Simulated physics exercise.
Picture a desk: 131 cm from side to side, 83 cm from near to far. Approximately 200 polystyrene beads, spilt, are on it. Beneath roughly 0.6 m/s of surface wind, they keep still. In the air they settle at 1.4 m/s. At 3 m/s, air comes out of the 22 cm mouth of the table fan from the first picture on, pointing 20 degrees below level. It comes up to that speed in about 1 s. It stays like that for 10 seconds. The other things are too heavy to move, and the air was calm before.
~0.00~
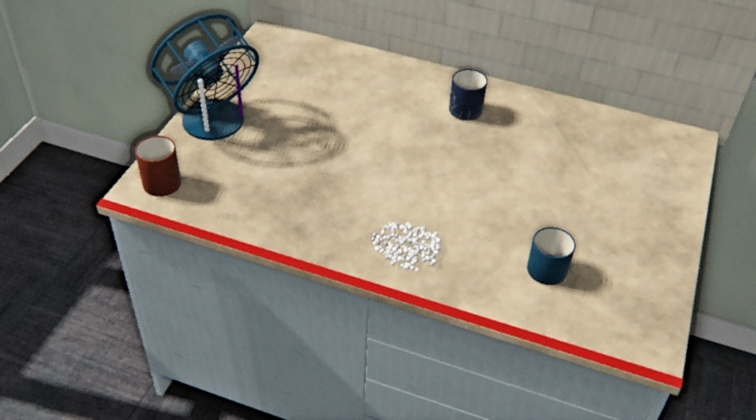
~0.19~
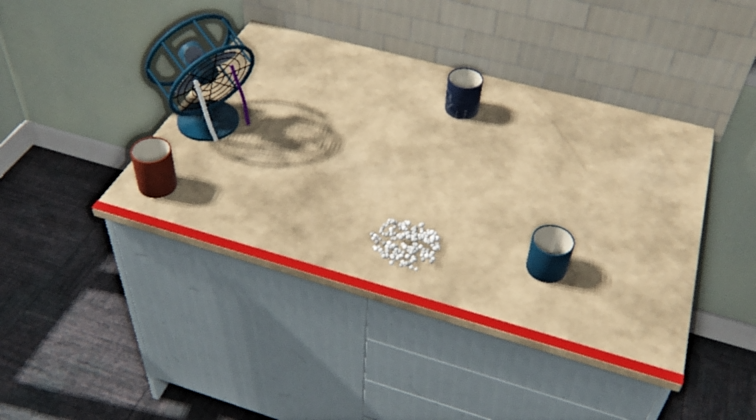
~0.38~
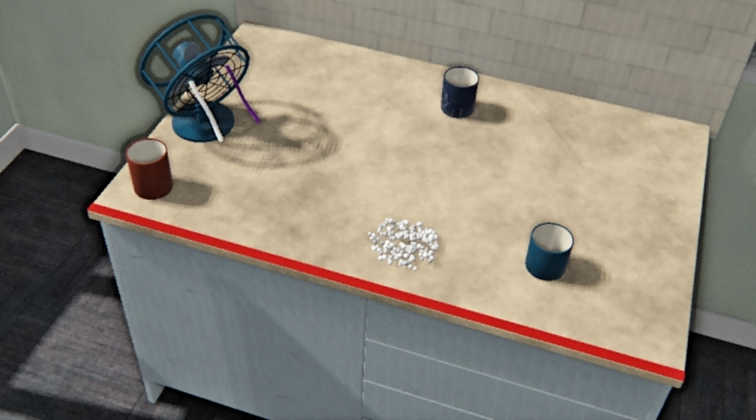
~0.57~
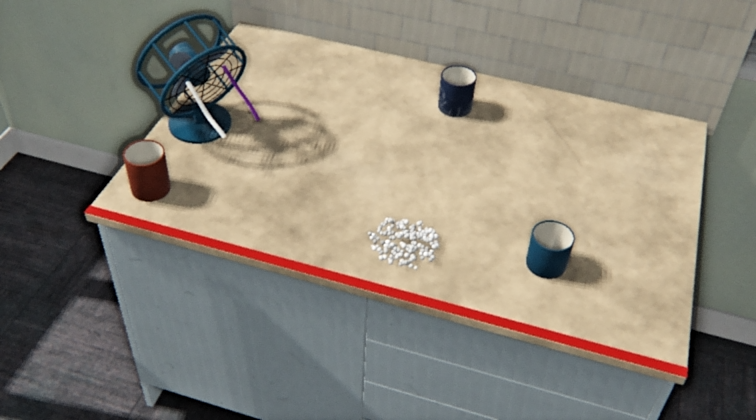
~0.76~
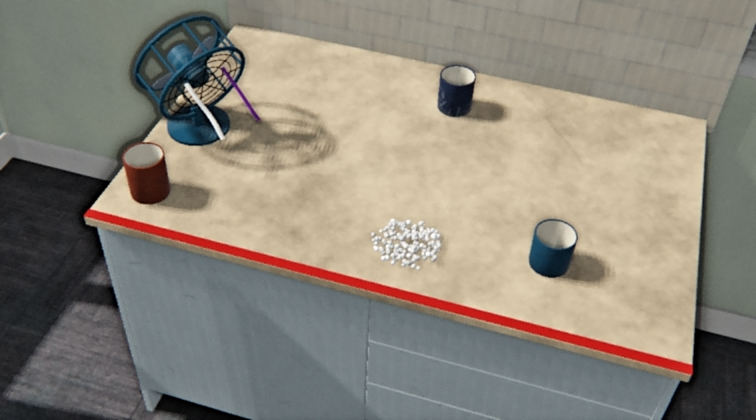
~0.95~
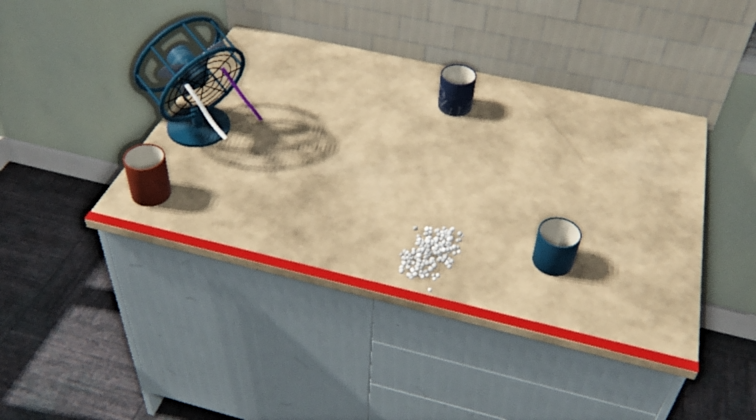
On a pale stone-topped desk with a red front edge, a blue table fan faces a patch of small white beads lying among three mugs. At first the beads stay still while ribbons on the fan lift and stream outward. Then most of the beads shift a short way right and toward the red edge.
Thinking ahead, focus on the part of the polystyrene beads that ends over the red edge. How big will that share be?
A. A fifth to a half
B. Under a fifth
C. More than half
More than half (C).
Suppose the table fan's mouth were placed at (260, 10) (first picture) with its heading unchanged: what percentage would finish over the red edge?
That gives roughly 100 % in the end.
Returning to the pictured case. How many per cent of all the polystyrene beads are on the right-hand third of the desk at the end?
About 0 percent.
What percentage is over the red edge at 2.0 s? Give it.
I'd put it at some 70 %.
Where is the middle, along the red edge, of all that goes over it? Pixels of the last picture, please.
At roughly pixel (534, 332).
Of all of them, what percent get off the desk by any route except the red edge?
Estimate: Near 30 %.
After 2.0 s, 6 % are on the move or not yet settled, 72 % are over the red edge.
After 3.2 s, 2 % are on the move or not yet settled, 72 % are over the red edge.
After 5.5 s, 0 % are on the move or not yet settled, 72 % are over the red edge.
After 10.0 s, at the end, 72 % are over the red edge.
